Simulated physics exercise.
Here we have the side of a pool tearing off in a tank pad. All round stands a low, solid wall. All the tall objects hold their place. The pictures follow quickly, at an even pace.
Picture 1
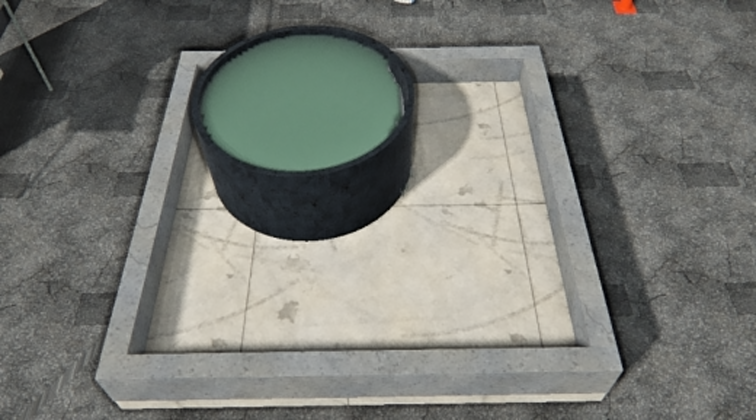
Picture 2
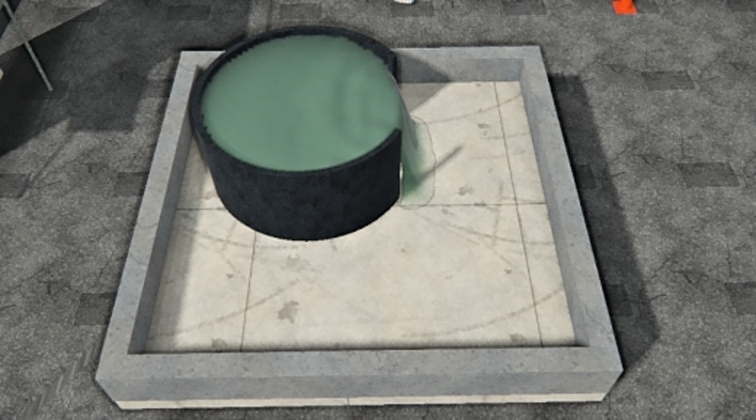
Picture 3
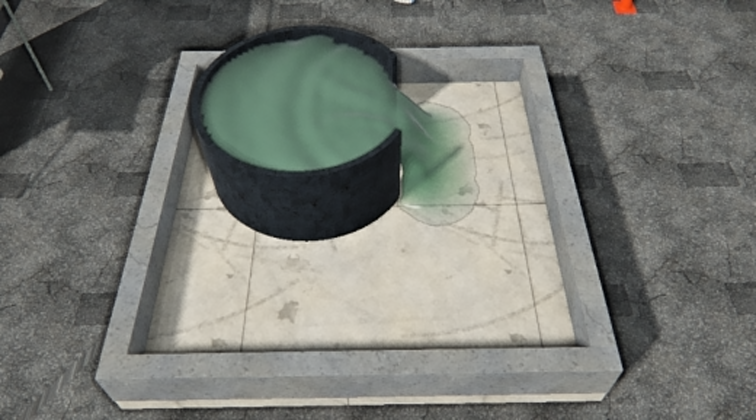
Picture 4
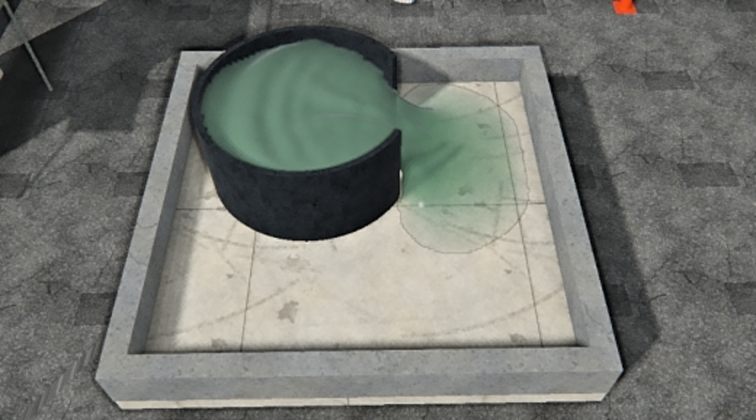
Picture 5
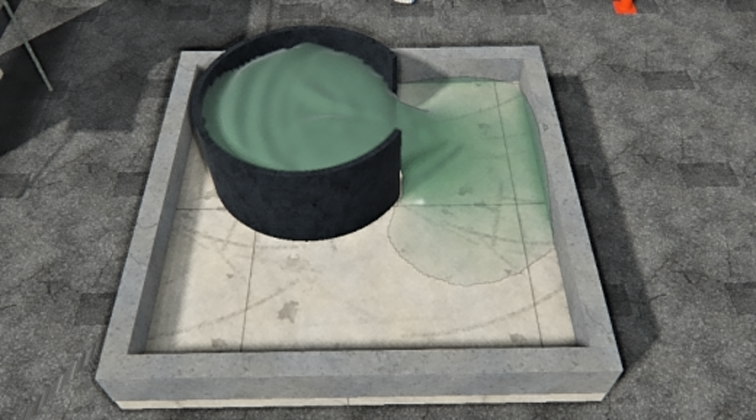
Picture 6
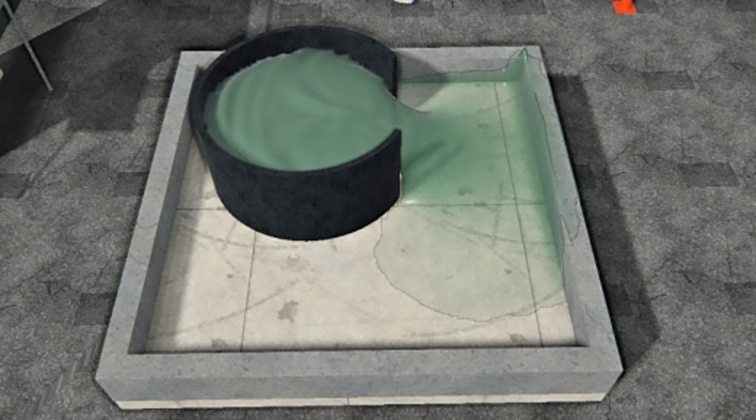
A round dark pool splits open on its right side and green water pours across the pad.
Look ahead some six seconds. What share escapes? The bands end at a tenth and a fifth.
Over the wall goes a tenth to a fifth.
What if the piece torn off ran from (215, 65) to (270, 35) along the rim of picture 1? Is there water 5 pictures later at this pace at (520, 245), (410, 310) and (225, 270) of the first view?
As listed: No water, no water, awash.
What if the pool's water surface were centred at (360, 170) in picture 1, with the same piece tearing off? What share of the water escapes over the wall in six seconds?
I make it 16 per cent.
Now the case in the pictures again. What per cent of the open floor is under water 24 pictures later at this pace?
Close to 100 %.
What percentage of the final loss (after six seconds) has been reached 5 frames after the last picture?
About 25 per cent.
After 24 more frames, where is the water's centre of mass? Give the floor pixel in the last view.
I would point to (369, 200).
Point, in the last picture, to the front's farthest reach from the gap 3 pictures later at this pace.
Near (566, 364).
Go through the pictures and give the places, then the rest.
The first picture shows still water in the pool at (304, 98).
In the second picture, water pours out at (406, 140) and has run to (414, 120).
In the third picture, water pours out at (406, 140) and has run to (462, 211).
In the fourth picture, the front is at (514, 214), out from the gap at (406, 144).
In the fifth picture, the front is at (551, 239), out from the gap at (406, 144).
In the sixth picture, water pours out at (406, 144) and has run to (558, 295).
A moment on, water covers 40 % of the floor; the low wall has let 1 % over.
Next, water covers 45 % of the floor; the low wall has let 3 % over.
Then, water covers 65 % of the floor; the low wall has let 10 % over.
Later, water covers 75 % of the floor; the low wall has let 12 % over.
In the end, water covers 75 % of the floor; the low wall has let 12 % over.
